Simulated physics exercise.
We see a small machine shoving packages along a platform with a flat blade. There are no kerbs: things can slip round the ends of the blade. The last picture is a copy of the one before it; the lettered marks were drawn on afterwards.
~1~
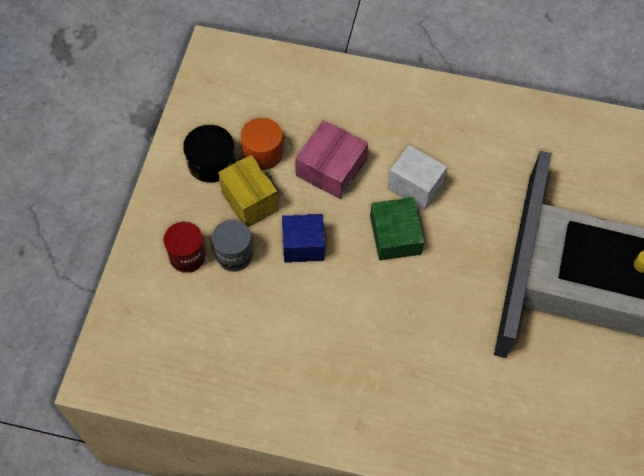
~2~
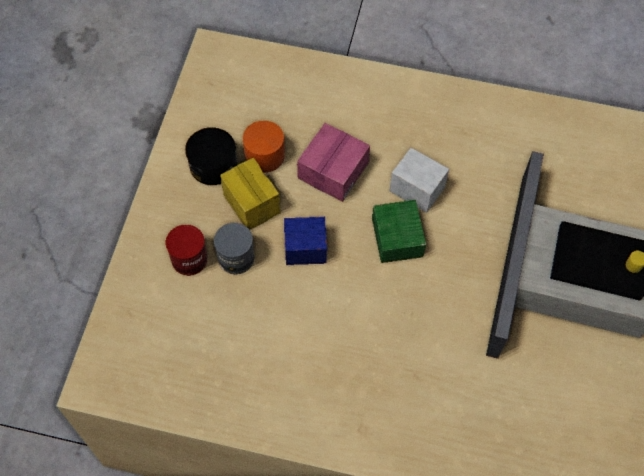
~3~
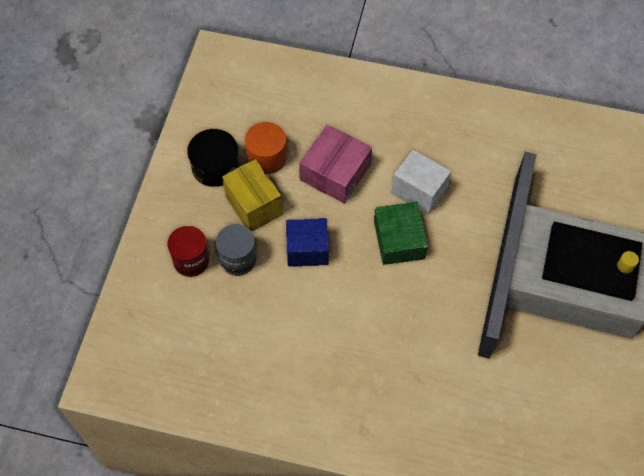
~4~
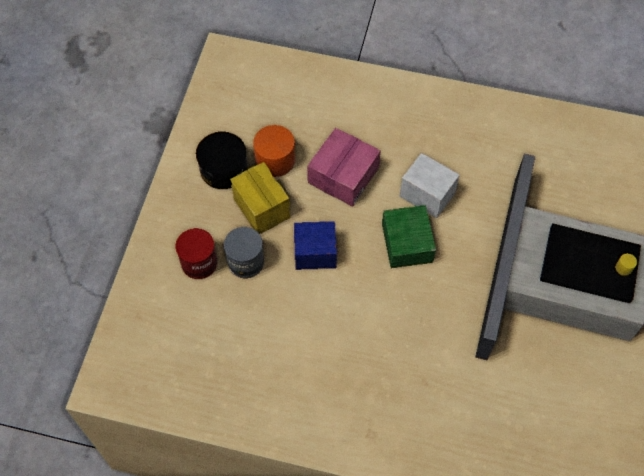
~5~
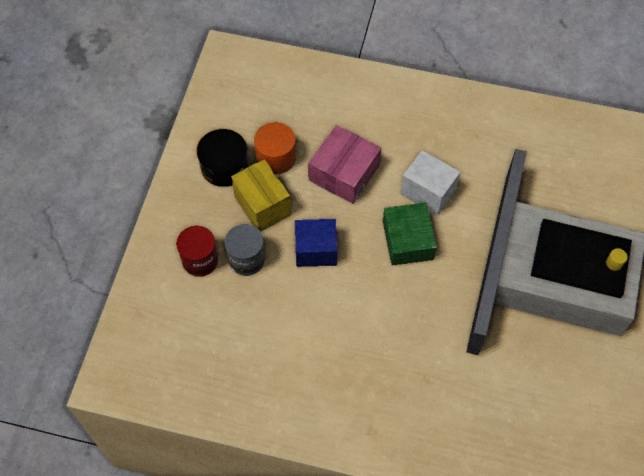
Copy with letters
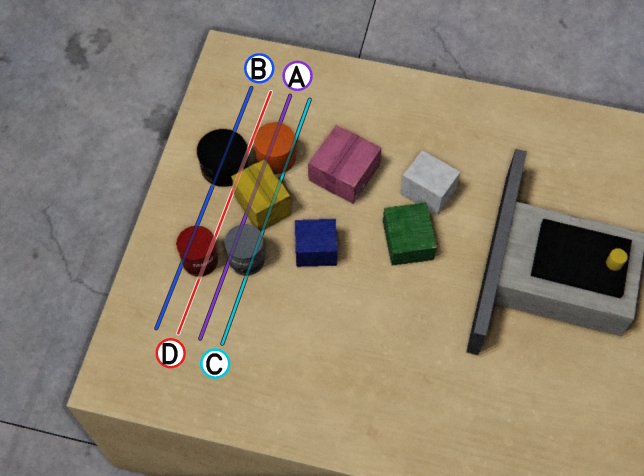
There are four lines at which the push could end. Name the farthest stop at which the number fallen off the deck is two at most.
No farther than D.
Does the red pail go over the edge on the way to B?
By then, no.
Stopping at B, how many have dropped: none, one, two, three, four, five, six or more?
Four.
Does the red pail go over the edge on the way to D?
No.
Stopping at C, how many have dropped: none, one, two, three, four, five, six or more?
By then, none.
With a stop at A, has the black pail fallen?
Yes.
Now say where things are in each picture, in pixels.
In the first frame, blue crate (303, 239); green crate (396, 229); red pail (185, 248).
In the second frame, robot (594, 258); orange canister (264, 146).
In the third frame, robot (585, 258); black pail (214, 158).
In the fourth frame, robot (584, 260); grey pail (245, 253).
In the fifth frame, robot (575, 255); blue crate (316, 243); green crate (409, 234); red pail (198, 252).
On the copy, A at (248, 209); B at (207, 200); C at (269, 213); D at (228, 205).
On D. First, robot (472, 233); pink box (337, 163); white crate (385, 176).
Then, robot (371, 212); black pail (189, 155); orange canister (209, 118).
Finally, robot (297, 196); orange canister over the edge; black pail over the edge; two fallen.
By contrast, A is within the limit but short; B drops four; C is within the limit but short.
